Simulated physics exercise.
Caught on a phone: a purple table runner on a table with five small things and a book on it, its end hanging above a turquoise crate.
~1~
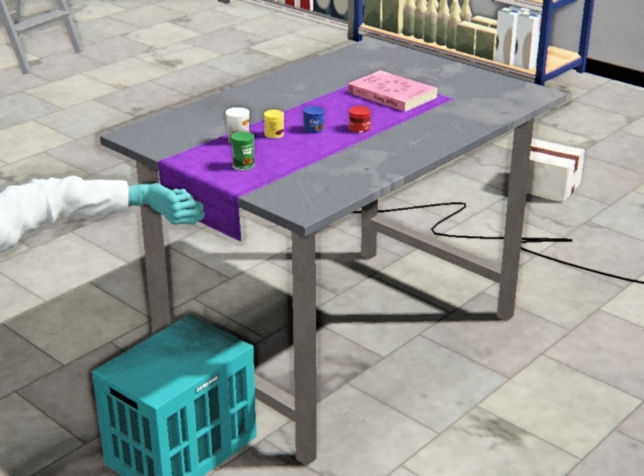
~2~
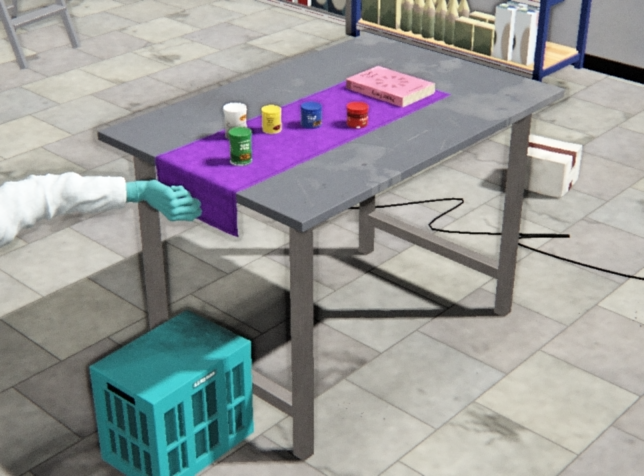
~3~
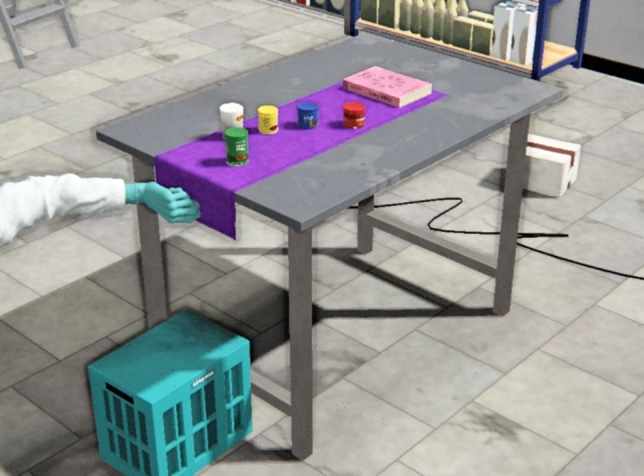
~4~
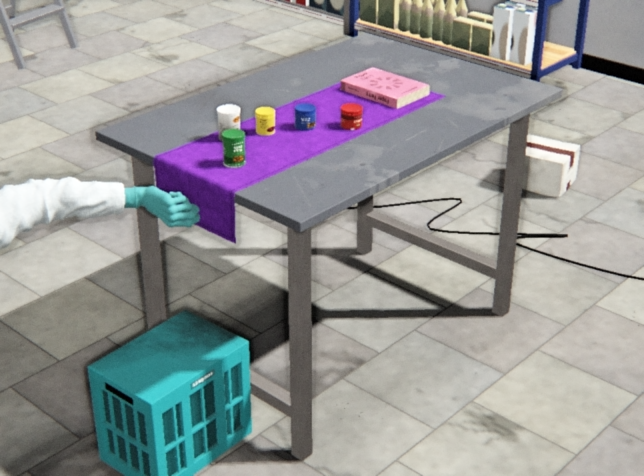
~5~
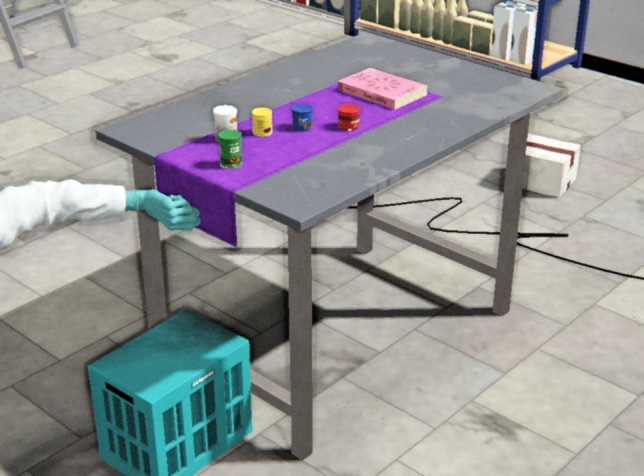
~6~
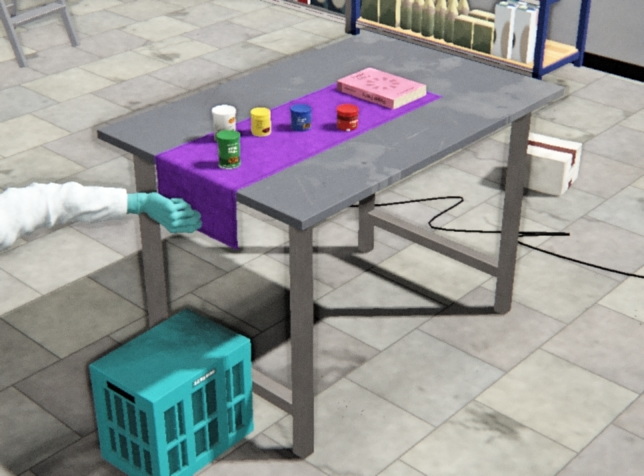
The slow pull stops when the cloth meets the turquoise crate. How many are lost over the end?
Over the edge go three.
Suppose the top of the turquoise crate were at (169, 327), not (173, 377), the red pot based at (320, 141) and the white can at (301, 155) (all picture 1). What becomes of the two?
The red pot stays on; the white can keeps its place on top.
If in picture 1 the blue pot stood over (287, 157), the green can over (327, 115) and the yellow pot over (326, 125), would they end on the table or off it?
The blue pot is carried off; the green can holds on; the yellow pot survives.
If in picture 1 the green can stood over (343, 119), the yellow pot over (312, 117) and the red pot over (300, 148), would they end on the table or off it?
The green can survives; the yellow pot survives; the red pot falls.
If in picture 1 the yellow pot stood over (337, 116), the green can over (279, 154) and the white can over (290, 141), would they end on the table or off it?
The yellow pot remains up; the green can is carried off; the white can tumbles off.
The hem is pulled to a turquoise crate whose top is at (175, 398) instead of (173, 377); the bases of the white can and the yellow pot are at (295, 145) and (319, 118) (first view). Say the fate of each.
The white can tumbles off; the yellow pot keeps its place on top.
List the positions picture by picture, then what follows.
The first picture shows hem (241, 242); green can (243, 136); white can (237, 112); yellow pot (274, 114); blue pot (314, 110); red pot (360, 110); top of the crate (173, 377).
The second picture shows hem (238, 237); green can (240, 131).
The third picture shows hem (236, 241); white can (231, 108).
The fourth picture shows hem (236, 243); yellow pot (265, 111); top of the crate (169, 372).
The fifth picture shows hem (237, 247); blue pot (302, 108).
The sixth picture shows hem (238, 250); green can (228, 134); white can (224, 110); yellow pot (260, 112); blue pot (301, 108); red pot (347, 108).
Soon after, hem near (200, 303); green can and white can gone.
After that, hem on the crate; green can, white can and yellow pot gone.
In the end, hem on the crate; green can, white can and yellow pot gone. The table loses three.
